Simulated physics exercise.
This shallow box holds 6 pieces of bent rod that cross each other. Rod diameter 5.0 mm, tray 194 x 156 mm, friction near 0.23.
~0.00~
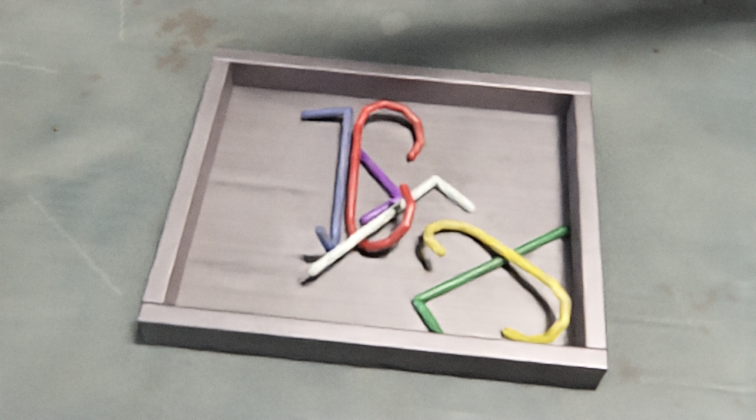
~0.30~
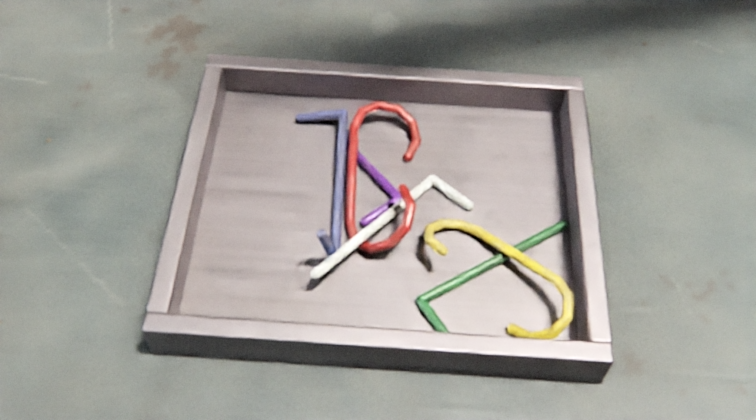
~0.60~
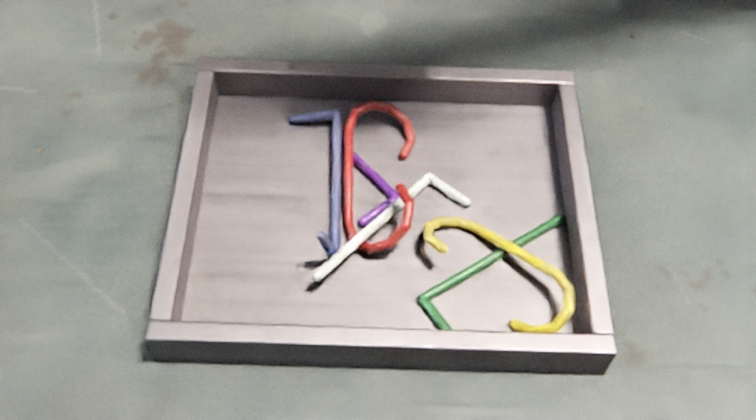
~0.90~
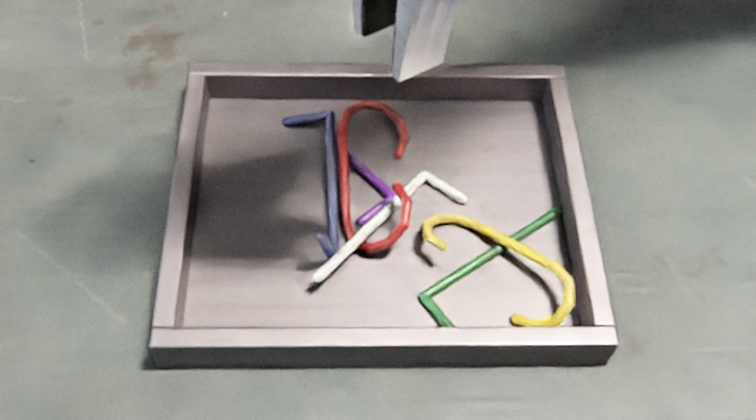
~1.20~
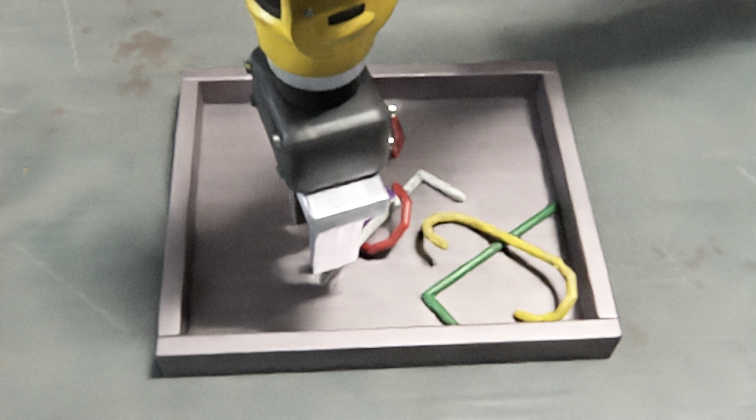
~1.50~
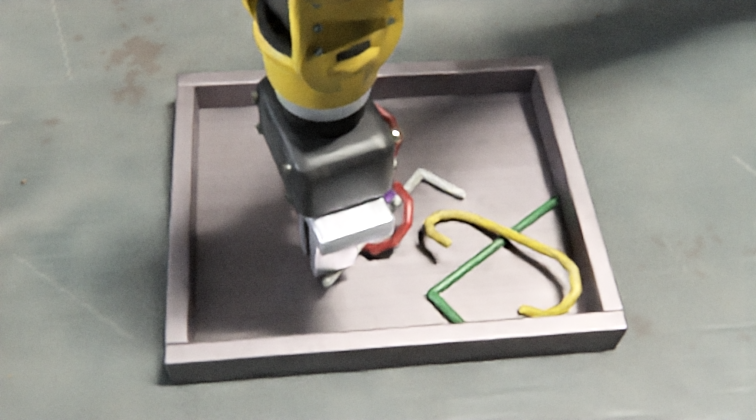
Robot arm lowering its gripper into a shallow box of crossing, colourful bent rods and closing on the blue one.
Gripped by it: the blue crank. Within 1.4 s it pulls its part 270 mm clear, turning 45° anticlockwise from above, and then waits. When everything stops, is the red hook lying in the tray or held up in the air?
My bet is it sits this one out.
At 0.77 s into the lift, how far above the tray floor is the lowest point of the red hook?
I'd put it near 0 mm up.
After 1.92 s, lowest point more than 20 mm over the tray floor, blue crank 58 mm.
After 2.27 s, lowest point more than 20 mm over the tray floor, blue crank 159 mm.
After 2.90 s, lowest point more than 20 mm over the tray floor, blue crank 272 mm.
At rest, hanging blue crank 272 mm; the other 5 are down.
